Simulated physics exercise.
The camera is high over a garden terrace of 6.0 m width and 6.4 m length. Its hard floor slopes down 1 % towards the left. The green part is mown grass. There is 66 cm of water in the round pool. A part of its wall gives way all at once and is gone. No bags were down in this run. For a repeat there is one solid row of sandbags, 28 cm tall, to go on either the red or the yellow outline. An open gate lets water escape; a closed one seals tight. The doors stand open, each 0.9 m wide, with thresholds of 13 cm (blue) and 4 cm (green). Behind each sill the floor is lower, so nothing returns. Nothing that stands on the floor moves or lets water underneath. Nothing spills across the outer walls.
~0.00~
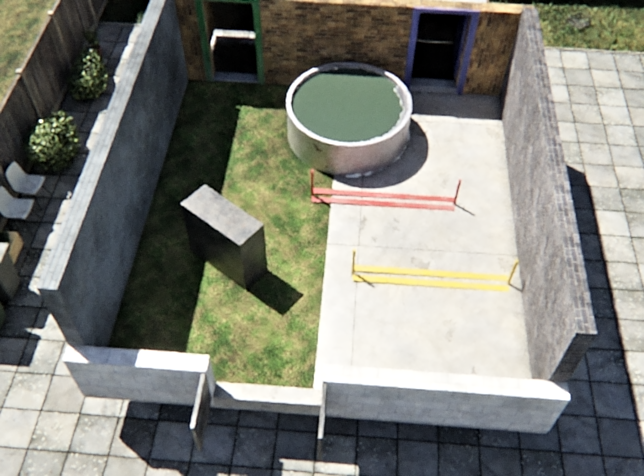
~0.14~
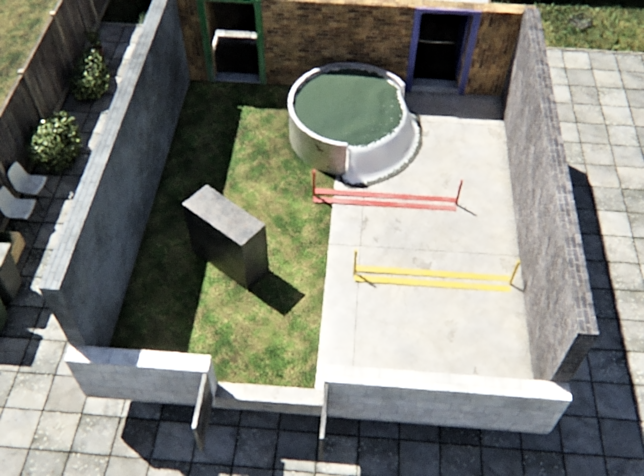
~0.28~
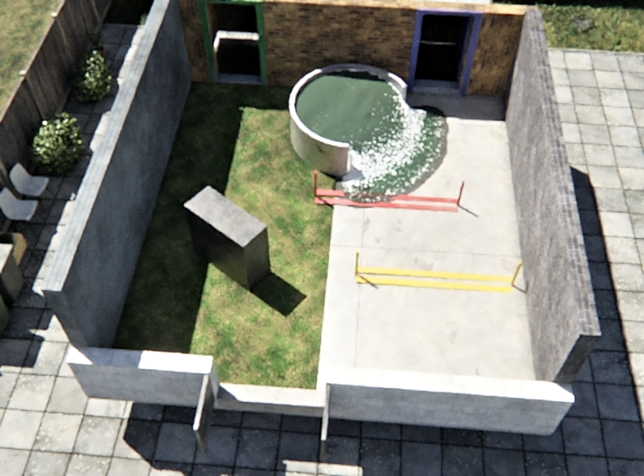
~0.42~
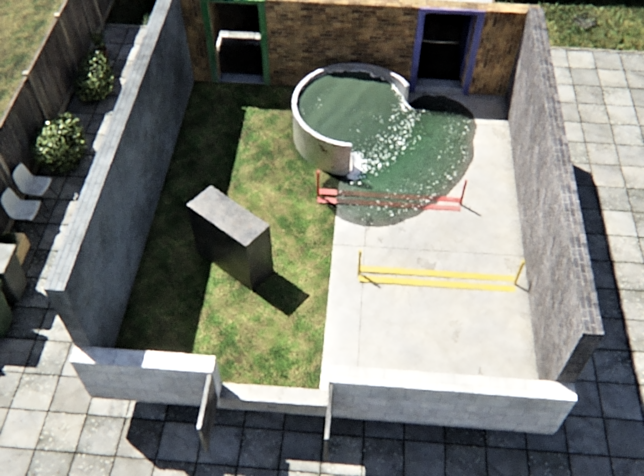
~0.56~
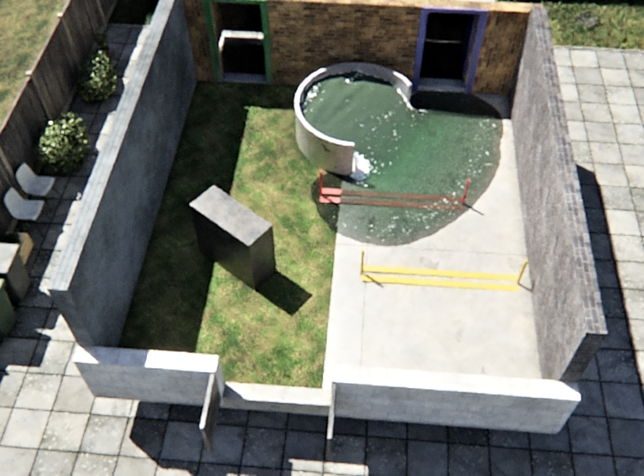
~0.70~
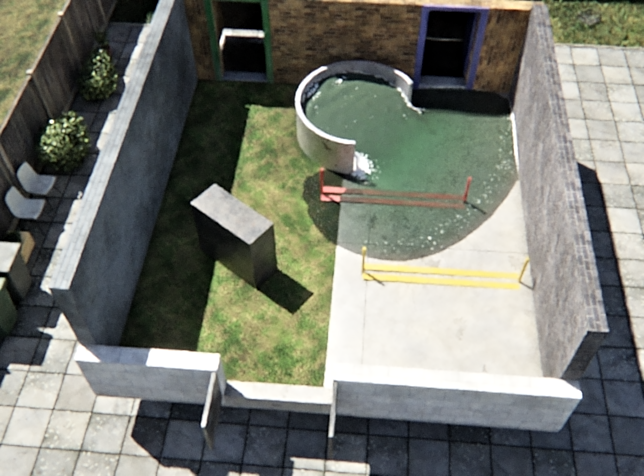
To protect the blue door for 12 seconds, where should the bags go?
Lay them on the yellow one.
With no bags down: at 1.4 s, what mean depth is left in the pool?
Some 30 cm.
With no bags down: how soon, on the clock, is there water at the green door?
Arrival: Green 4.5 s.
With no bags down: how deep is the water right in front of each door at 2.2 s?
In cm: Blue 10, green 0.
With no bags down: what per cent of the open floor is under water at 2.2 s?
About 50 per cent.
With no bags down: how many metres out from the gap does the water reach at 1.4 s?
Some 3.8 m out.
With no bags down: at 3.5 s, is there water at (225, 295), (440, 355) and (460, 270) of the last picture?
In turn: Dry, flooded, flooded.
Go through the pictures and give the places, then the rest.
The first picture shows still water, 66 cm deep, in the round pool at (349, 105).
In the second picture, water pours out at (398, 147) and has run 1.1 m, to a hidden place; typically 7 cm deep outside, 66 cm at the round pool's back.
In the third picture, the front is at (435, 111), 1.4 m from the gap at (400, 150); 1.9 m2 of floor is under water; 66 cm left at the back of the round pool.
In the fourth picture, the front is at (457, 105), 1.8 m from the gap at (402, 151); 3.9 m2 of floor is under water; 66 cm left at the back of the round pool.
In the fifth picture, water pours out at (405, 150) and has run 2.1 m, to (489, 107); typically 6 cm deep outside, 61 cm at the round pool's back.
In the sixth picture, the front is at (509, 104), 2.4 m from the gap at (406, 149); 8.5 m2 of floor is under water; 51 cm left at the back of the round pool.
After 1.4 s water covers 40 % of the floor and is deepest (32 cm) near (513, 171) in the run without bags; in at the blue door, 0 L with no bags, 0 L with the row on red, 0 L on yellow.
After 2.2 s water covers 50 % of the floor and is deepest (34 cm) near (525, 401) in the run without bags; in at the blue door, 0 L with no bags, 0 L with the row on red, 0 L on yellow.
After 3.5 s water covers 50 % of the floor and is deepest (26 cm) near (524, 389) in the run without bags; in at the blue door, 0 L with no bags, 25 L with the row on red, 0 L on yellow.
After 7.0 s water covers 85 % of the floor and is deepest (14 cm) near (125, 372) in the run without bags; in at the blue door, 3 L with no bags, 65 L with the row on red, 8 L on yellow.
After 12.0 s water covers 100 % of the floor and is deepest (10 cm) near (113, 371) in the run without bags; in at the blue door, 3 L with no bags, 65 L with the row on red, 8 L on yellow.
